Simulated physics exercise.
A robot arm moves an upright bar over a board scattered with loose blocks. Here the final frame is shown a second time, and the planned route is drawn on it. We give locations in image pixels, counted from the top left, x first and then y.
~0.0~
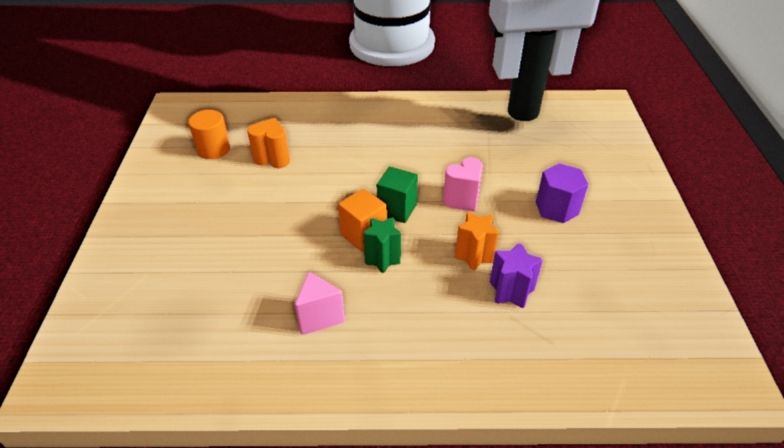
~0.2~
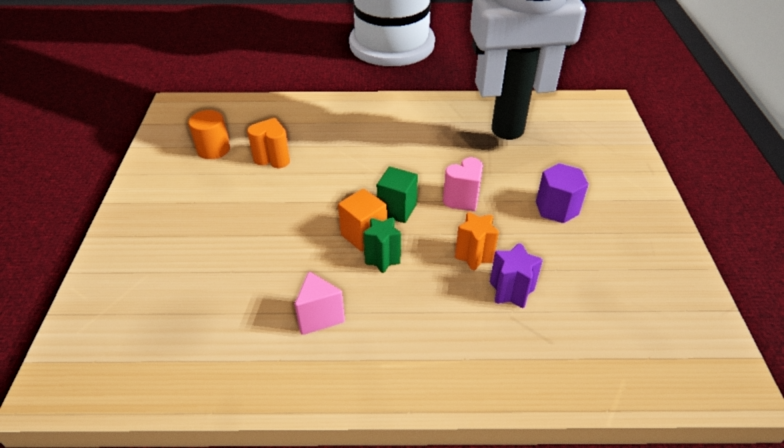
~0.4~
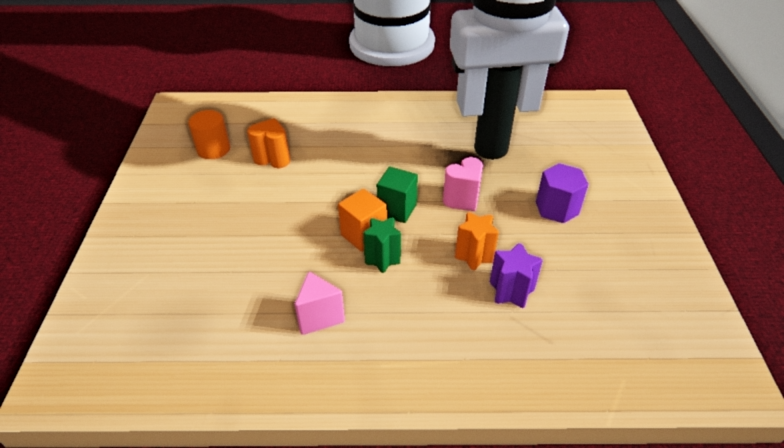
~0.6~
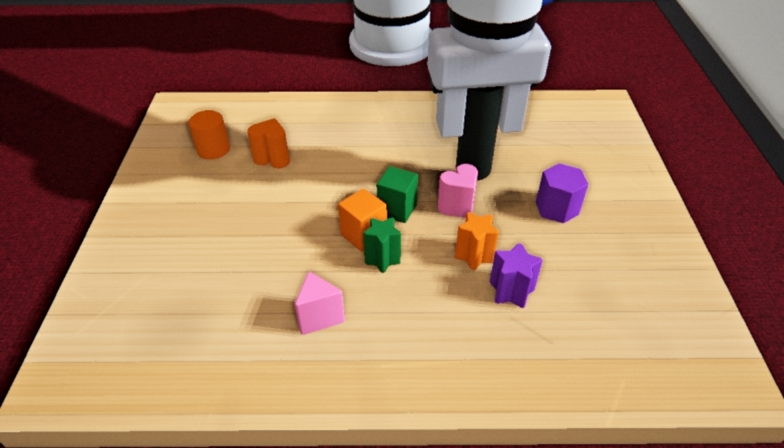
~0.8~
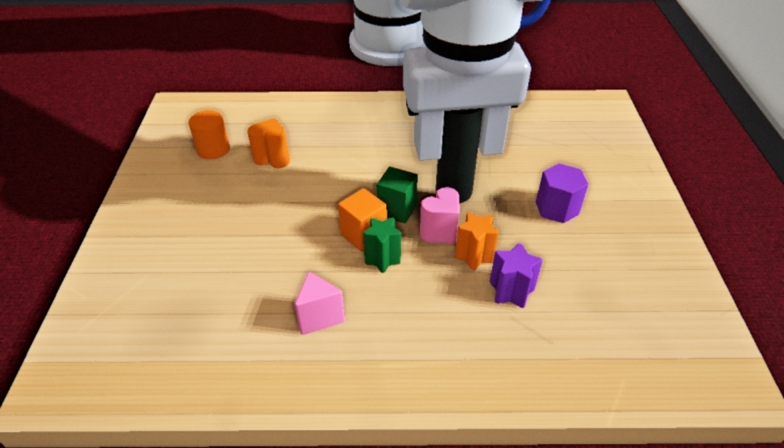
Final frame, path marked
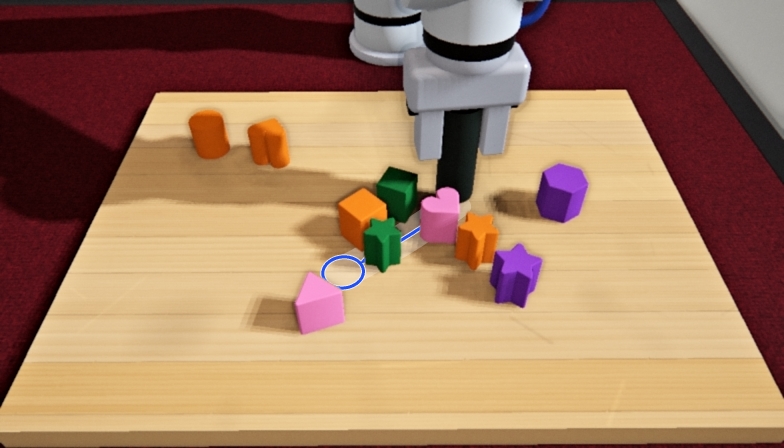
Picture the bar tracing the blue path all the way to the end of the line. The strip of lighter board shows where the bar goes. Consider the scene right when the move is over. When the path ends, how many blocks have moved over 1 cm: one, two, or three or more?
This push will displace three or more blocks.
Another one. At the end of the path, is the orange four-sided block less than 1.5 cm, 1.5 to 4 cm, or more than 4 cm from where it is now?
1.5 to 4 cm.
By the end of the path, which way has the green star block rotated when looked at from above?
Viewed from the top, it goes anticlockwise.
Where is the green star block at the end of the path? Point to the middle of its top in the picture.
The green star block ends near (337, 269).
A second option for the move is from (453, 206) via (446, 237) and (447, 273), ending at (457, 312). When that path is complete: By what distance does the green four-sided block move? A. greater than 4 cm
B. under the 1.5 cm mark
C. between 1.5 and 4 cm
My answer is option B.
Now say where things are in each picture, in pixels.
Tip of the bar (523, 114), middles of tops, orange four-sided block (362, 204), green star block (382, 228), green four-sided block (397, 178), pink heart-shaped block (466, 169), in the first picture.
Bar (508, 131), nothing pushed, in the second picture.
Bar (491, 150), nothing pushed, in the third picture.
Bar (473, 171), pink heart-shaped block (461, 176), in the fourth picture.
Bar (454, 193), orange four-sided block (362, 204), green star block (382, 228), green four-sided block (397, 178), pink heart-shaped block (443, 201), in the fifth picture.
The line goes from (453, 206) via (403, 239), ending at (343, 272).
On the path given first. One third of the way, bar (420, 216); pink heart-shaped block (426, 228), turned 50° anticlockwise.
Two thirds of the way, bar (383, 238); orange four-sided block (343, 206), turned 30° clockwise; green star block (362, 245), turned 20° anticlockwise; green four-sided block (394, 179), turned 15° clockwise; pink heart-shaped block (415, 240), turned 110° anticlockwise.
At the end, bar (342, 260); orange four-sided block (331, 208), turned 70° clockwise; green star block (337, 269), turned 70° anticlockwise; green four-sided block (394, 179), turned 15° clockwise; pink heart-shaped block (415, 239), turned 110° anticlockwise.
